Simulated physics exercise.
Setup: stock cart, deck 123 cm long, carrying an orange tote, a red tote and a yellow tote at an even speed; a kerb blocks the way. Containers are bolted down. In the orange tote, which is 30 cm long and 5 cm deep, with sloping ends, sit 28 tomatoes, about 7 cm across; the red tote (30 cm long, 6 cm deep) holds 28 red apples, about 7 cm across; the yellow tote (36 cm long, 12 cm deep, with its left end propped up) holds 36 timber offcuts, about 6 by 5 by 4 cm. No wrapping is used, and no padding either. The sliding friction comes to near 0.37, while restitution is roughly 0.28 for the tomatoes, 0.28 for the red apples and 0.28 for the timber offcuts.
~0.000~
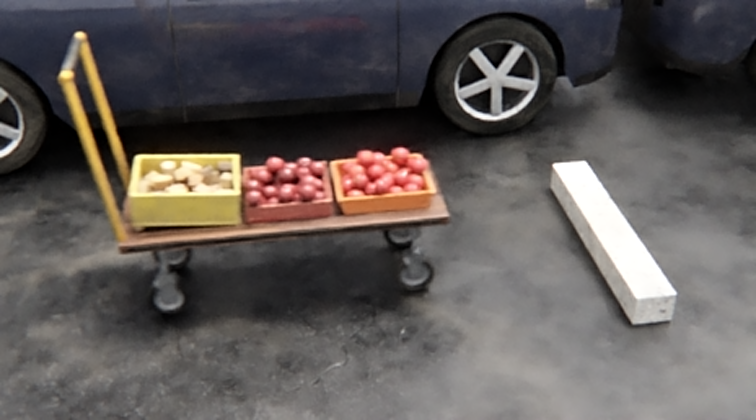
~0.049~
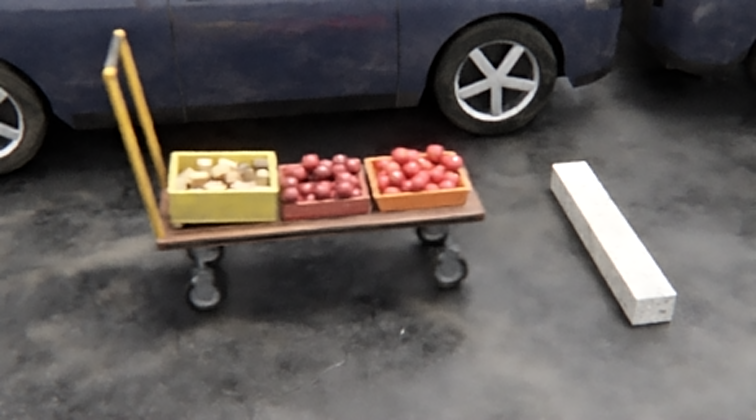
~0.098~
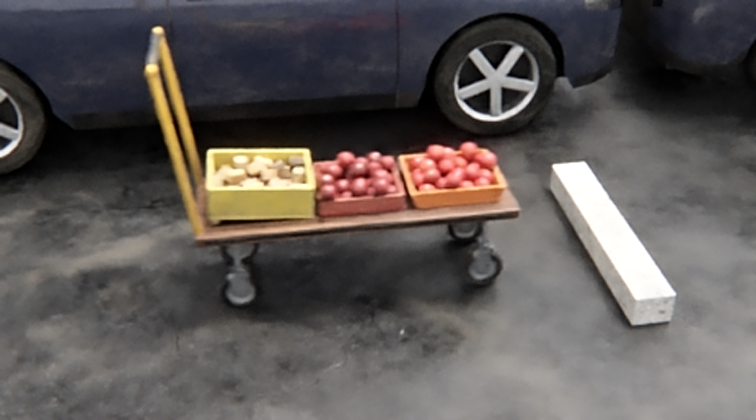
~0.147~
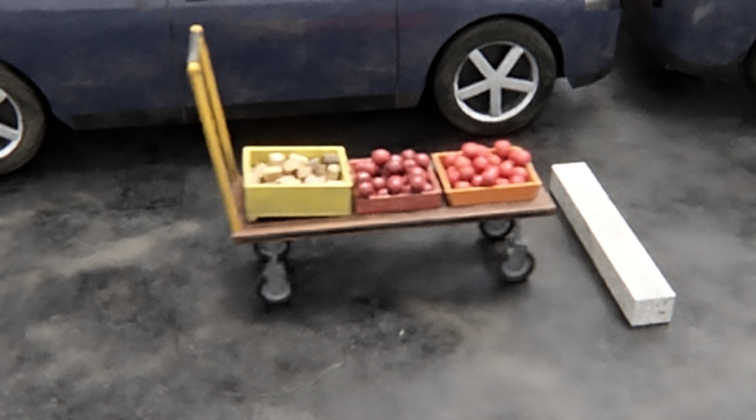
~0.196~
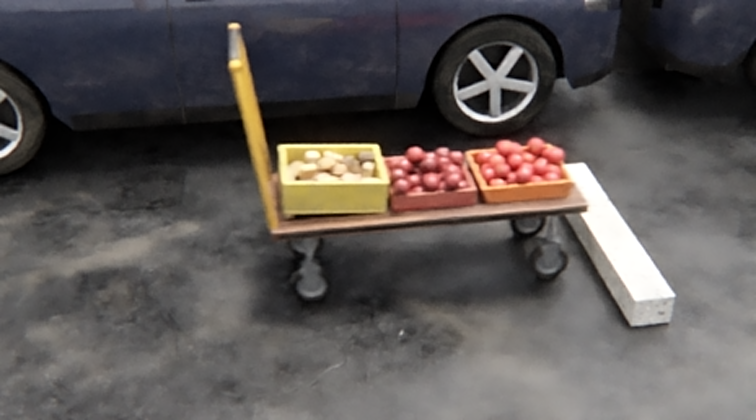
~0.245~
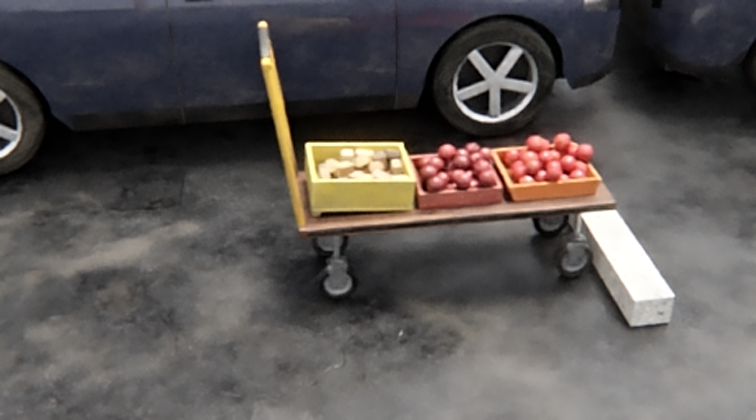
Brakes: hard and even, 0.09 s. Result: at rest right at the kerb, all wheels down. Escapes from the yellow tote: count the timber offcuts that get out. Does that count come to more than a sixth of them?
No, retained: Above five sixths.
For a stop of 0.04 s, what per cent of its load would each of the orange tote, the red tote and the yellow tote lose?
Result - orange tote: 40 percent, red tote: 50 percent, yellow tote: 0 percent.
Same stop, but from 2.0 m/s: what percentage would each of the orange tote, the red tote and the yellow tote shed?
In that case the orange tote sheds 30 per cent of its load, the red tote 40 per cent, and the yellow tote 0 per cent.
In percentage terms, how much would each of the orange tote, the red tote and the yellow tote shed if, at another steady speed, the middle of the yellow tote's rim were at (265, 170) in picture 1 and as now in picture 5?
Orange tote 20 %, red tote 30 %, yellow tote 0 %.
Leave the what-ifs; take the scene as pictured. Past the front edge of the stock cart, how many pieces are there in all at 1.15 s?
Roughly 20.
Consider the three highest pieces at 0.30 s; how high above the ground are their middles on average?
About 54 cm up, on average.
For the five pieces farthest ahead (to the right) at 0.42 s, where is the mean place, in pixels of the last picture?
They are centred near (626, 143).
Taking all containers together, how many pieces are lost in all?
In all, roughly 25.
After 0.30 s, 1 of 28 out of the orange tote, 6 of 28 out of the red tote and 0 of 36 out of the yellow tote.
After 0.42 s, 8 of 28 out of the orange tote, 12 of 28 out of the red tote and 0 of 36 out of the yellow tote.
After 0.65 s, 12 of 28 out of the orange tote, 12 of 28 out of the red tote and 1 of 36 out of the yellow tote.
Final count (at 1.15 s), 13 of 28 out of the orange tote, 12 of 28 out of the red tote and 1 of 36 out of the yellow tote. Asked share, 1 of 36, 3 per cent.
